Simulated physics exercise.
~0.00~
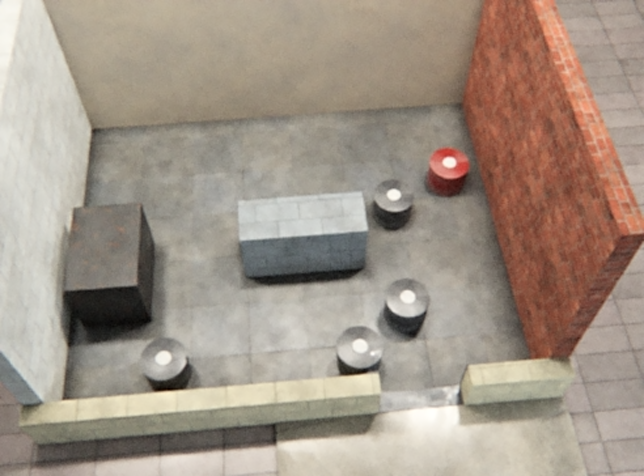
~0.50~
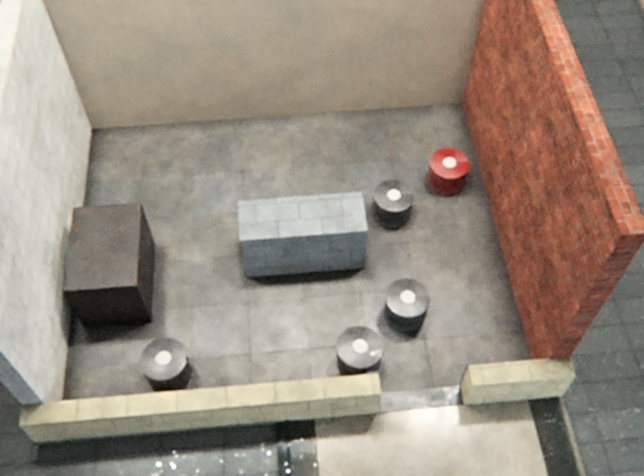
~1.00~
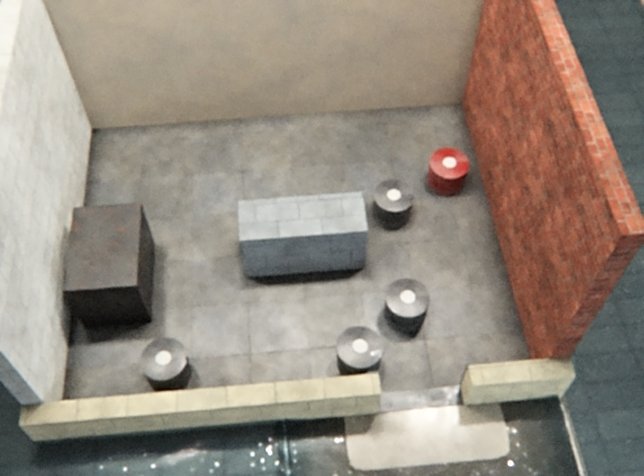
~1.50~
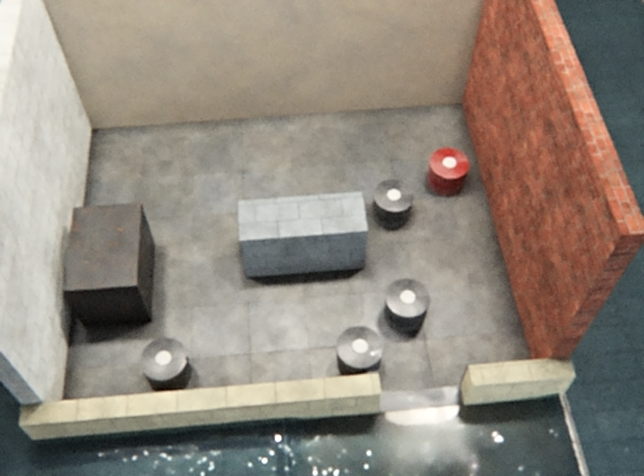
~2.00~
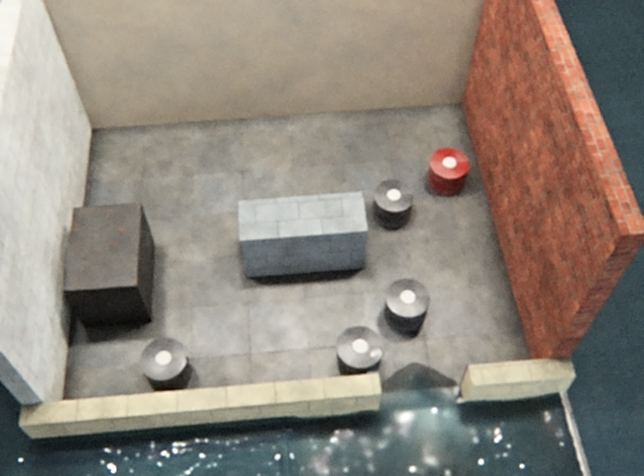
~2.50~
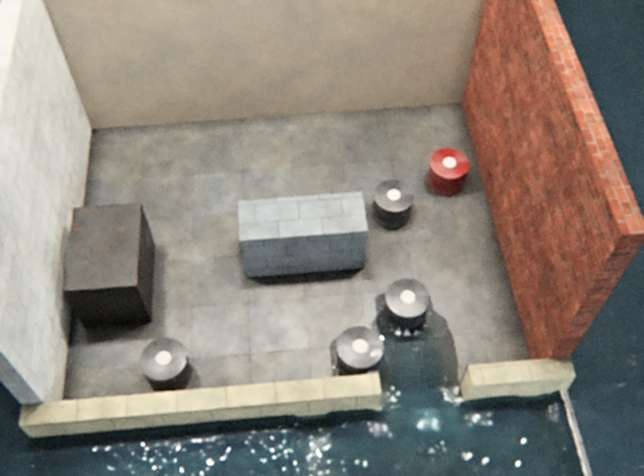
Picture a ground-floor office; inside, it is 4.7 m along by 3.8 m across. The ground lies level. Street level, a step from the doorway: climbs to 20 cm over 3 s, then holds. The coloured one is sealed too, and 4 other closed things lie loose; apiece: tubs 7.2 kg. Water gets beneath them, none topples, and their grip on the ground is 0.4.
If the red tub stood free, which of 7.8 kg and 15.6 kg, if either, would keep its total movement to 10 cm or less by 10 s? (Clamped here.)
My call: It moves too far either way.
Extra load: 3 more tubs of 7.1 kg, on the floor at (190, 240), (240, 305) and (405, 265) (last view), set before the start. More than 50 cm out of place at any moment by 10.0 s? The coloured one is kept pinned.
First: Inside the limit; second: Beyond the limit; third: Beyond the limit.
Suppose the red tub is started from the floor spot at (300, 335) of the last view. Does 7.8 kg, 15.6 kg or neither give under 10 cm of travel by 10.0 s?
Short answer: Any load.
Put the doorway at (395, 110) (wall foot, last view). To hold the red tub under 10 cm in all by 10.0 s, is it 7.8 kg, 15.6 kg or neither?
With that change, both options fail.
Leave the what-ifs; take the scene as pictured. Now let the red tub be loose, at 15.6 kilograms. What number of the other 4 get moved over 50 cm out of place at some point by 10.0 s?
The number is 2.
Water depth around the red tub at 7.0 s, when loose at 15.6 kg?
Close to 7 cm deep.
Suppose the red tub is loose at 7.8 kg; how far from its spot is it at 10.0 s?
350 cm.
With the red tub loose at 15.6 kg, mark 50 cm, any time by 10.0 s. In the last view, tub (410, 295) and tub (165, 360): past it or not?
First above the mark, second within the mark.
After 3.5 s the red tub would be 0 cm from its start with 7.8 kg and 0 cm from its start with 15.6 kg; 0 cm of water round it then.
After 4.5 s the red tub would be 8 cm from its start with 7.8 kg and 0 cm from its start with 15.6 kg; 5 cm of water round it then.
After 7.0 s the red tub would be 149 cm from its start with 7.8 kg and 38 cm from its start with 15.6 kg; 7 cm of water round it then.
After 10.0 s the red tub would be 341 cm from its start with 7.8 kg and 47 cm from its start with 15.6 kg; 10 cm of water round it then.
